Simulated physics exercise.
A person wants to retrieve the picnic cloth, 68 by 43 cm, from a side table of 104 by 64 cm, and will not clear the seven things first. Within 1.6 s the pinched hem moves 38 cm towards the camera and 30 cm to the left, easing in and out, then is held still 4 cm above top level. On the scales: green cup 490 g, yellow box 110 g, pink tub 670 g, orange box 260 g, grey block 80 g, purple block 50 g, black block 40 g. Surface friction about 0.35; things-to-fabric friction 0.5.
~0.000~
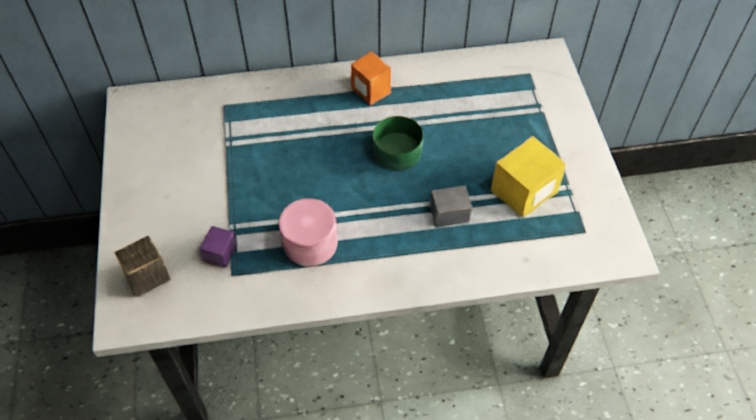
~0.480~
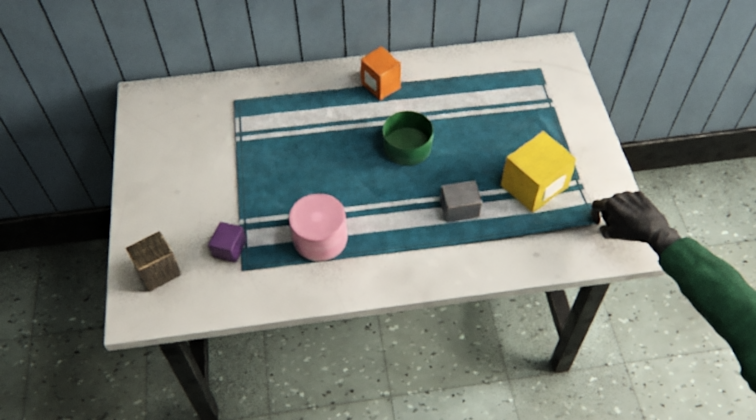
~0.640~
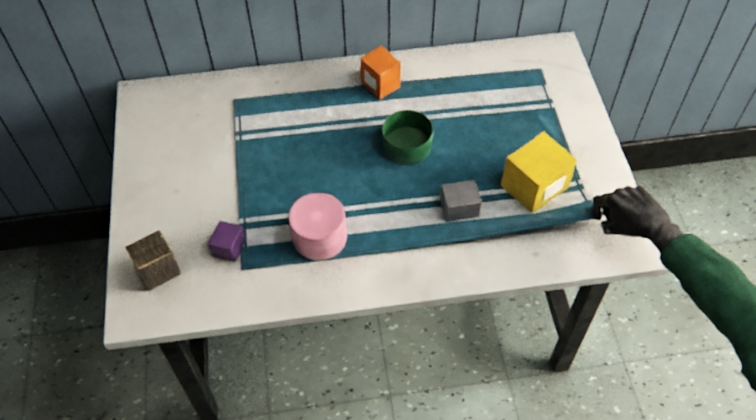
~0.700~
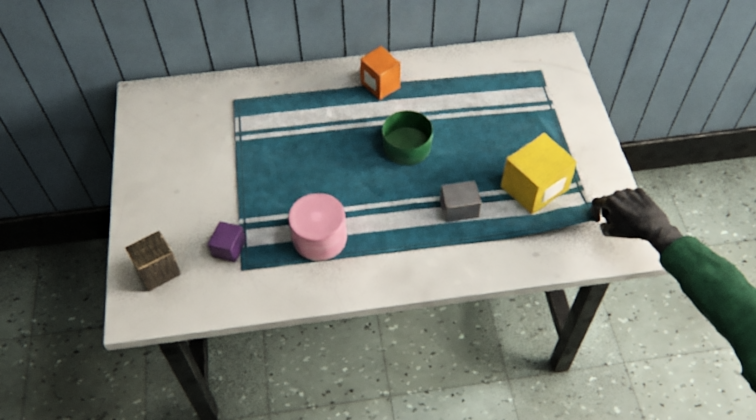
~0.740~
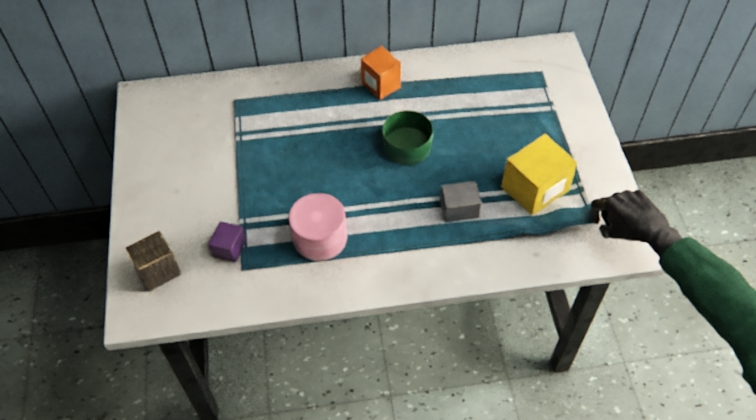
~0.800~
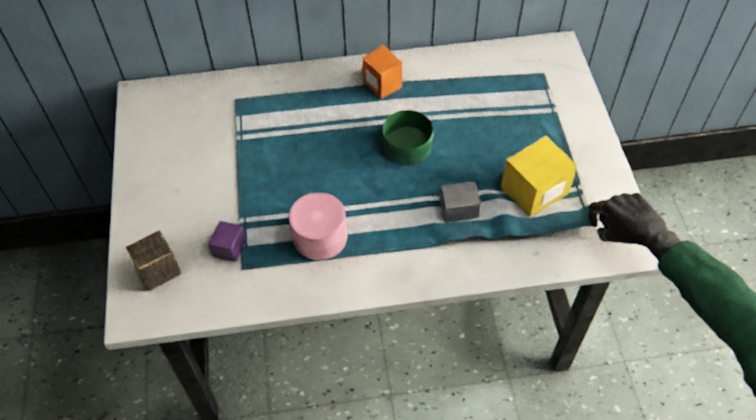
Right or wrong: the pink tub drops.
Wrong, it stays on.
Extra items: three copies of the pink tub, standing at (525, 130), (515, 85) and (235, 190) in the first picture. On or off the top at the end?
So it goes: The first one ends up off, the next ends up off, the last is still up there.
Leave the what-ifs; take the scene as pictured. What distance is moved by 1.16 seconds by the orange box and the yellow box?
Orange box 6 cm, yellow box 10 cm.
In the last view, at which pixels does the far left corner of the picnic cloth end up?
It ends up approximately at (408, 109).
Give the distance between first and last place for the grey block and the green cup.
I'd put the grey block near 30 centimetres and the green cup near 30 centimetres.
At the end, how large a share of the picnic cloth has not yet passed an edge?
Roughly 60%.
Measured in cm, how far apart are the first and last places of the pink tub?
Roughly pink tub 2 cm.
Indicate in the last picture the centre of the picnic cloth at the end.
The middle ends up near pixel (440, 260).
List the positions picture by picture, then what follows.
The first picture shows shows, pink tub (307, 221); picnic cloth corners (232, 276) (224, 105) (530, 73) (586, 233).
The second picture shows shows, picnic cloth corners (242, 271) (234, 100); grip (598, 223).
The third picture shows shows, picnic cloth corners (242, 270) (234, 100); grip (600, 219).
The fourth picture shows shows, picnic cloth corners (242, 270) (234, 100); grip (599, 221).
The fifth picture shows shows, picnic cloth corners (242, 270) (235, 100); grip (598, 223).
The sixth picture shows shows, pink tub (317, 215); picnic cloth corners (242, 270) (236, 99) (544, 73); grip (596, 226).
By 1.2 s, 100 % of the picnic cloth is still over the top; yellow box 10 cm off its start, grey block 7 cm off its start, orange box 5 cm off its start.
By 1.5 s, 90 % of the picnic cloth is still over the top; yellow box 24 cm off its start, grey block 16 cm off its start, orange box 13 cm off its start.
By 1.9 s, 75 % of the picnic cloth is still over the top; yellow box 37 cm off its start at (502, 331), grey block 23 cm off its start at (413, 289), green cup 22 cm off its start at (439, 219).
By 2.2 s, 65 % of the picnic cloth is still over the top; pink tub 2 cm off its start, yellow box 42 cm off its start, green cup 29 cm off its start.
By 3.8 s, 60 % of the picnic cloth is still over the top; pink tub 2 cm off its start at (310, 222), yellow box on its side, 38 cm off its start at (510, 364), green cup 30 cm off its start at (447, 254), grey block 29 cm off its start at (410, 327).
